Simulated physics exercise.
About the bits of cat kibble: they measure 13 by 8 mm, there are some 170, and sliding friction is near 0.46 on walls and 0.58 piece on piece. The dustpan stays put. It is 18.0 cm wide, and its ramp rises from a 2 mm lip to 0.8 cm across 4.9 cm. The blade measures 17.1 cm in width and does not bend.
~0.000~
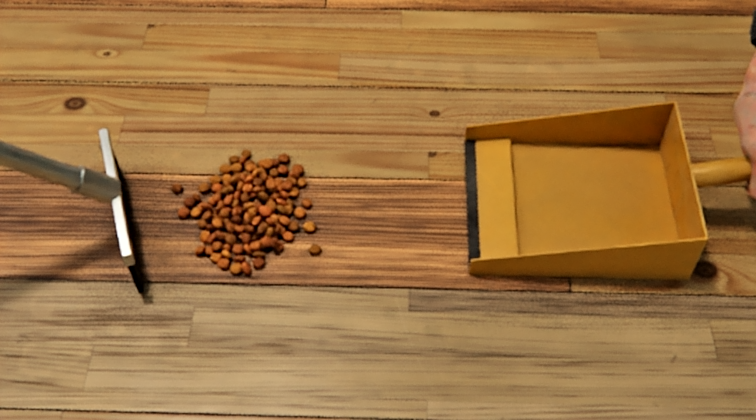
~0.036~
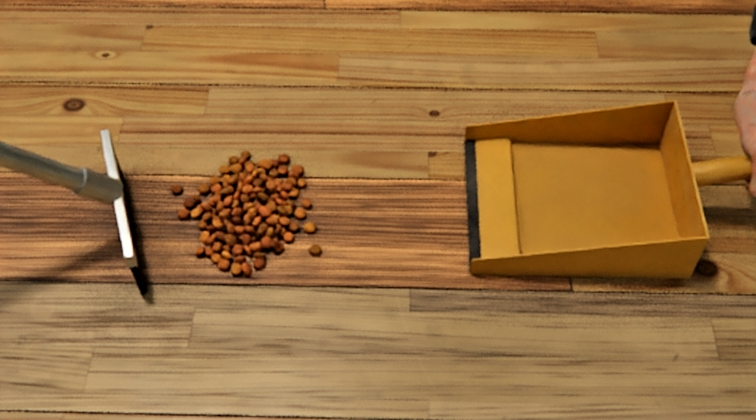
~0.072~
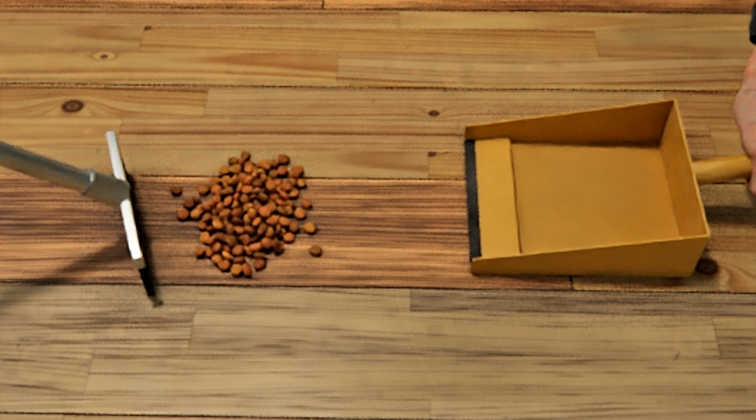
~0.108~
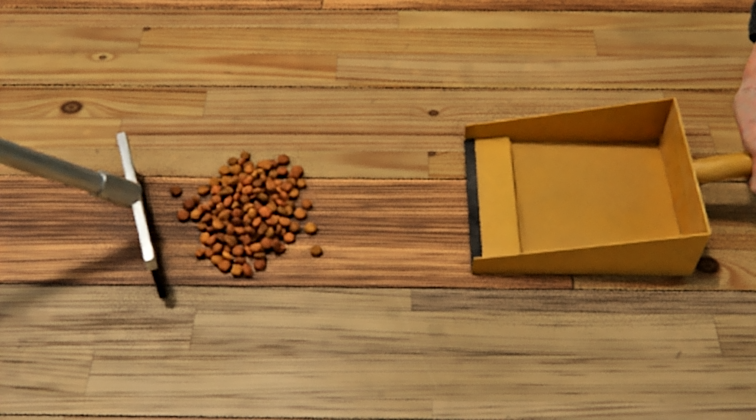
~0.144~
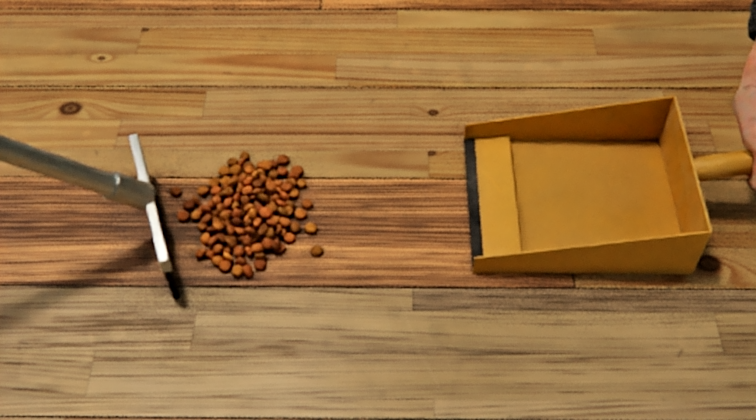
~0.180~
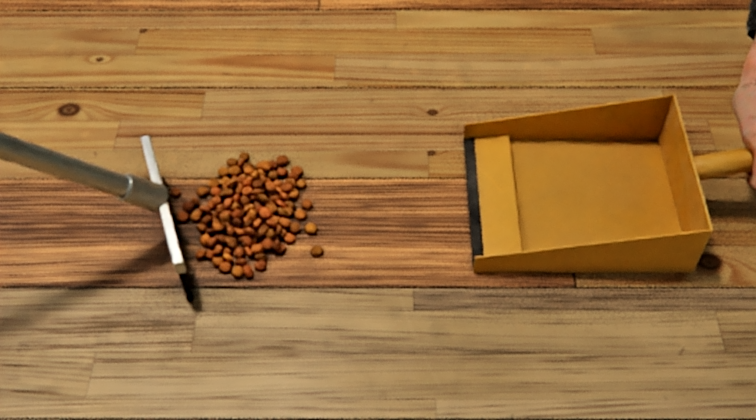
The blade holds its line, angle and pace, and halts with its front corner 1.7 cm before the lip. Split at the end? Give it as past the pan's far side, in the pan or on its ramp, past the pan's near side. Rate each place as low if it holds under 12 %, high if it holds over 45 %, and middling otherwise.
Past the pan's far side - low; in the pan or on its ramp - low; past the pan's near side - low.
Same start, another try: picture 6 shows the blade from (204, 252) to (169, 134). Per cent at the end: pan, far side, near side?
Final per cent - pan 20, far 20, near 5.
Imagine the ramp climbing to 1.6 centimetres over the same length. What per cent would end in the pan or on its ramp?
Around 0 per cent.
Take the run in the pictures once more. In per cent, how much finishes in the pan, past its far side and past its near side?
Far side 0, pan 5, near side 5.
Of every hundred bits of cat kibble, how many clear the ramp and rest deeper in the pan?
About 0 %.
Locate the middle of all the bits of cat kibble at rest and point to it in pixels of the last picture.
Near (425, 195).
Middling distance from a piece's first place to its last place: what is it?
18 cm, roughly.
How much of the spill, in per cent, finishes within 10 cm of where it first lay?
Roughly 25 in a hundred.
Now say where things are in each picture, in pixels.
Blade from (129, 259) to (106, 139), moved 0.0 cm, 0 of the pieces shifted so far; middle of the pieces at (248, 208); pan at (588, 207), in the first frame.
Blade from (131, 260) to (107, 140), moved 0.2 cm, 0 of the pieces shifted so far; middle of the pieces at (248, 208), in the second frame.
Blade from (139, 262) to (113, 142), moved 1.0 cm, 0 of the pieces shifted so far; middle of the pieces at (248, 209), in the third frame.
Blade from (151, 264) to (124, 143), moved 2.2 cm, 0 of the pieces shifted so far; middle of the pieces at (248, 209), in the fourth frame.
Blade from (166, 265) to (136, 145), moved 3.5 cm, 0 of the pieces shifted so far; middle of the pieces at (248, 210), in the fifth frame.
Blade from (180, 267) to (148, 146), moved 4.8 cm, 0 of the pieces shifted so far; middle of the pieces at (248, 210); pan at (590, 202). The blade's pace is about 0.37 m/s, heading 4 degrees towards the viewer's side, in the sixth frame.
Then, at 0.52 s, middle of the blade 18 cm from the lip; 0 % over the lip, far side 0 %, near side 5 %.
After 0.75 s, middle of the blade 10 cm from the lip; 0 % over the lip, far side 0 %, near side 5 %.
After 1.09 s, middle of the blade 5 cm from the lip; 5 % over the lip, far side 0 %, near side 5 %.
In the end, at 1.4 s, far side 0 %, pan 5 %, near side 5 %, in front of the lip or behind the blade 90 %.
